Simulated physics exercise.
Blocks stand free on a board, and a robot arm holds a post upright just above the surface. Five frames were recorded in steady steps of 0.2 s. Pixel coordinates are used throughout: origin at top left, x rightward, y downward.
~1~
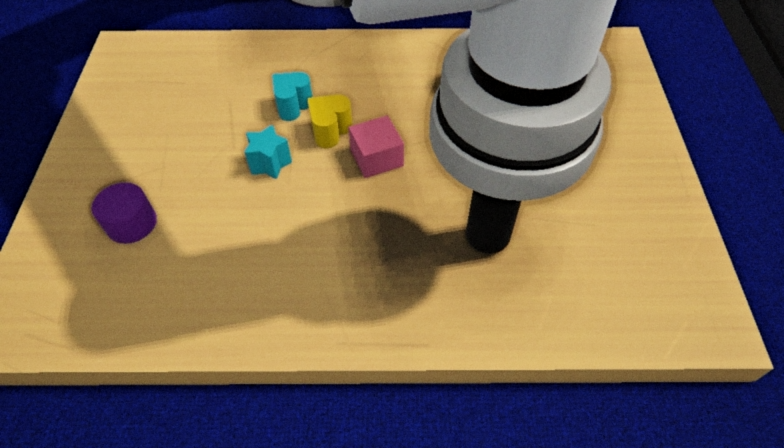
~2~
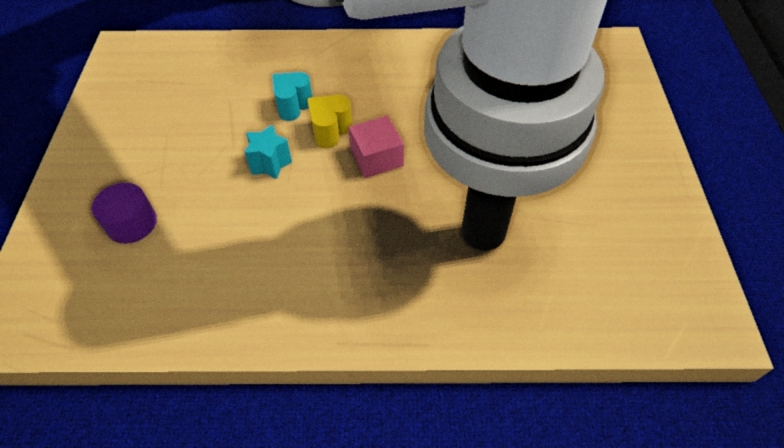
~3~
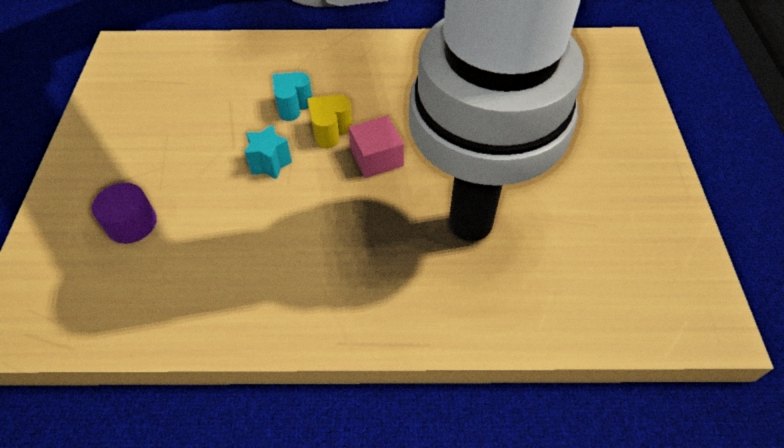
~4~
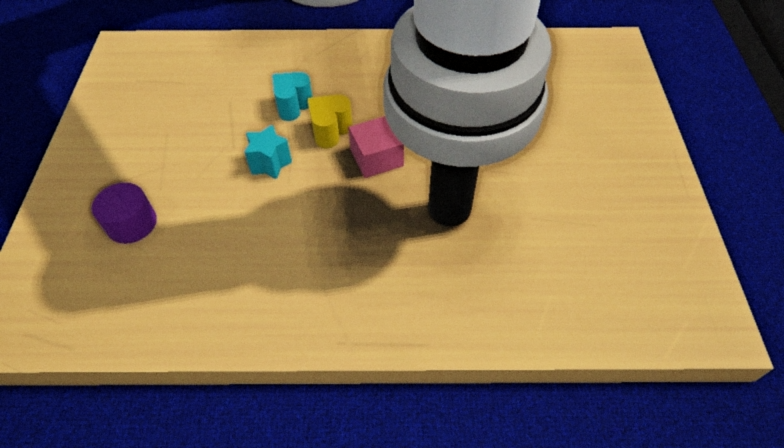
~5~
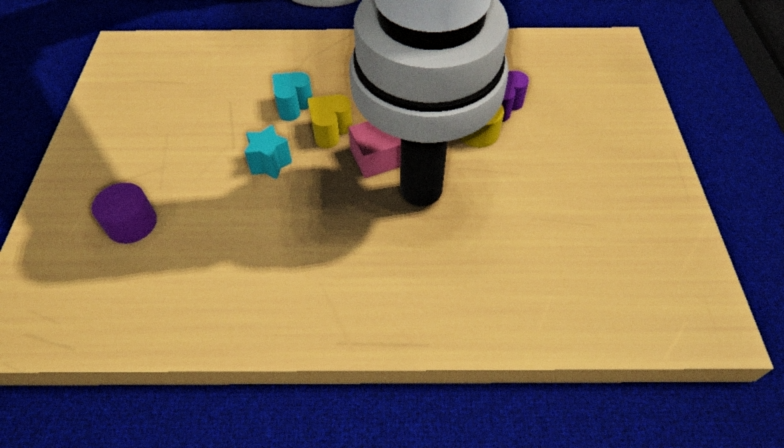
A robot arm moves a black post left and upward toward the still pink block.
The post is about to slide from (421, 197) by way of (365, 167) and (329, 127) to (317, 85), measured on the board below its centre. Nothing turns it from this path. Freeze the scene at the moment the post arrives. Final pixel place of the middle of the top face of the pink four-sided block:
Around (355, 67).
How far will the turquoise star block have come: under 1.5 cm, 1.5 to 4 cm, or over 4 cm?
Shift: Under 1.5 cm.
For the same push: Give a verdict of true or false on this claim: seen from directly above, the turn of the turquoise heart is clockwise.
That statement is not accurate.
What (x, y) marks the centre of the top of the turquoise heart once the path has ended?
The turquoise heart ends near (244, 60).
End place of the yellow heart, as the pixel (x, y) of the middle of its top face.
Its top middle is near (276, 53).
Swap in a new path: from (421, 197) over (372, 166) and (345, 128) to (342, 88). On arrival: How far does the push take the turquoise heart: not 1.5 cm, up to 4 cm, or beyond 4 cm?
By the end of the path, it will have gone between 1.5 and 4 cm.
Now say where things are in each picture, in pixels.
The first frame shows post's lower end (488, 237); turquoise star block (264, 141); turquoise heart (289, 83); yellow heart (327, 108); pink four-sided block (376, 135).
The second frame shows post (483, 234); blocks still.
The third frame shows post (470, 225); blocks still.
The fourth frame shows post (449, 210); blocks still.
The fifth frame shows post (421, 191); turquoise star block (264, 141); turquoise heart (289, 83); yellow heart (327, 108); pink four-sided block (376, 135).
What follows on the original path. One third of the way, post (364, 160); yellow heart (318, 99), turned 15° anticlockwise; pink four-sided block (352, 114), turned 15° clockwise.
Two thirds of the way, post (328, 121); turquoise heart (272, 71); yellow heart (299, 82), turned 35° anticlockwise; pink four-sided block (349, 80), turned 60° clockwise.
At the end, post (316, 79); turquoise star block still; turquoise heart (244, 60), turned 40° anticlockwise; yellow heart (276, 53), turned 85° anticlockwise; pink four-sided block (355, 67), turned 100° clockwise.
